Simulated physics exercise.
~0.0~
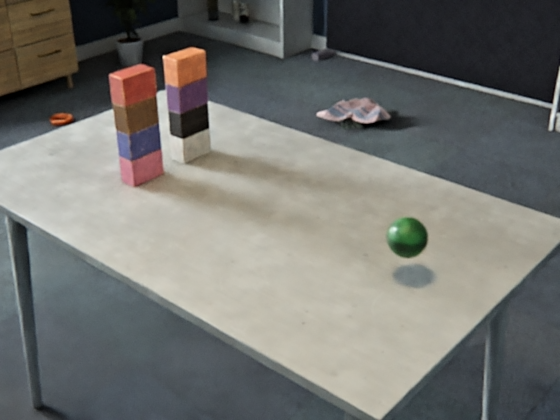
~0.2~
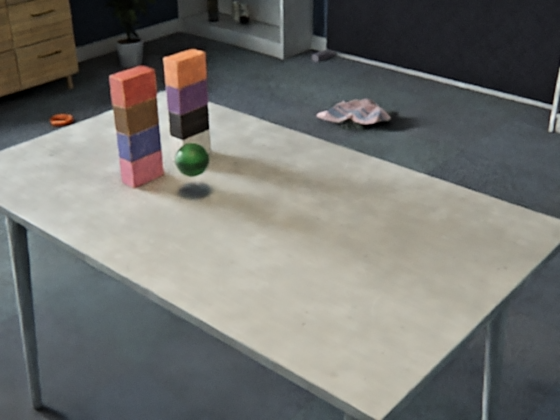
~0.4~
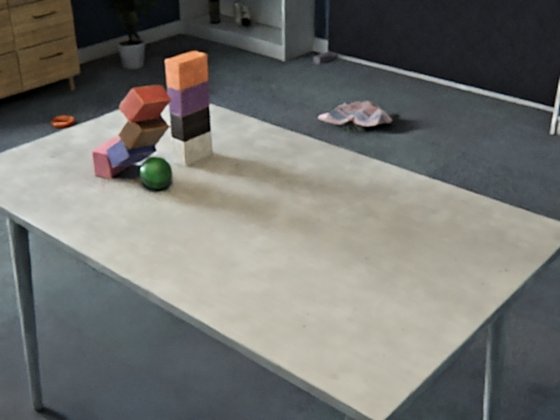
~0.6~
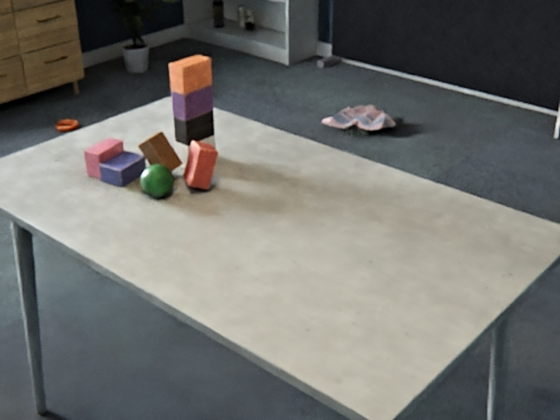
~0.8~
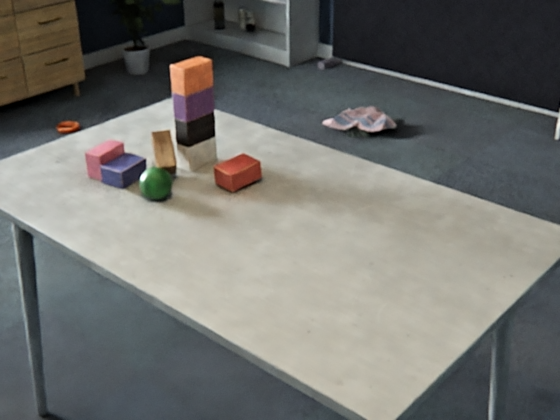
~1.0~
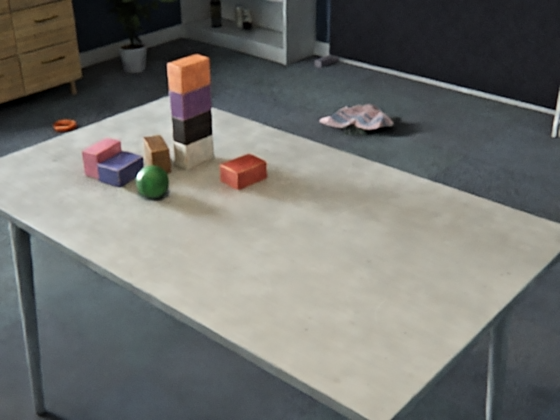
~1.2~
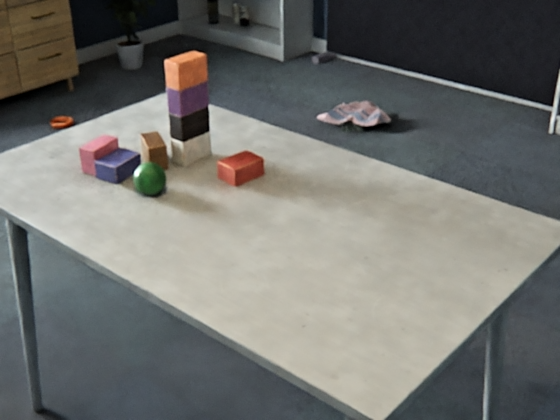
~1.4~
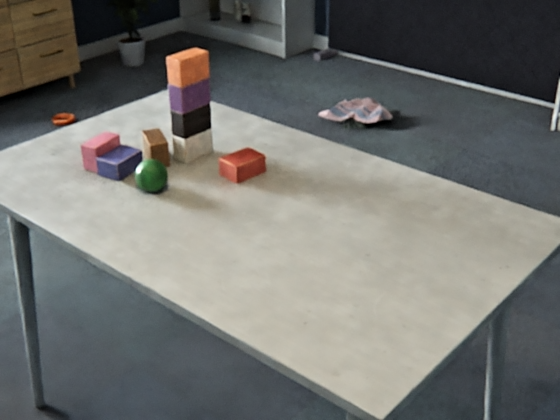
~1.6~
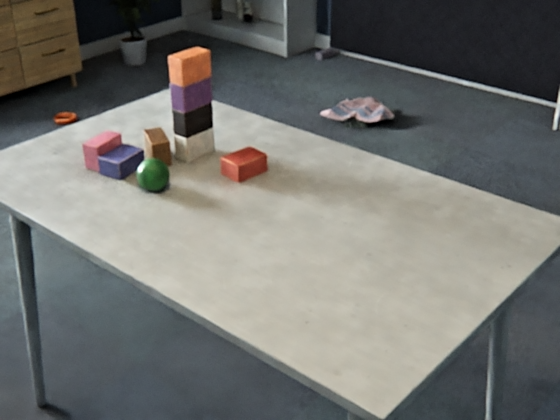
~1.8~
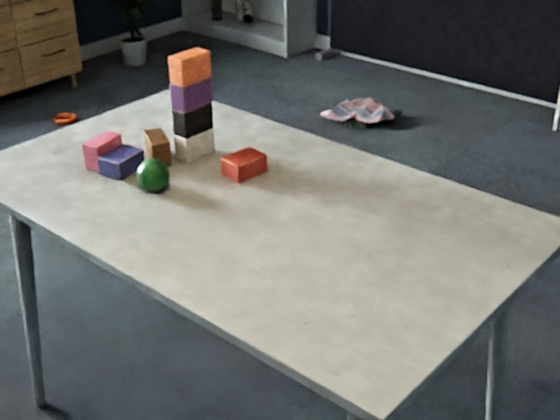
A pale table with bare edges stands on a grey floor, seen from above by a slightly swaying camera, with drawers and shelves behind. Toward its left end are two block stacks, one red, brown, blue and pink from the top, the other orange, purple, black and white. A green ball flies in from the right and strikes the left stack, which buckles. The pink block shifts left, the blue drops onto its side, and the red tumbles right. The brown block tips, then settles upright. The ball rests in front, and the right stack still stands.
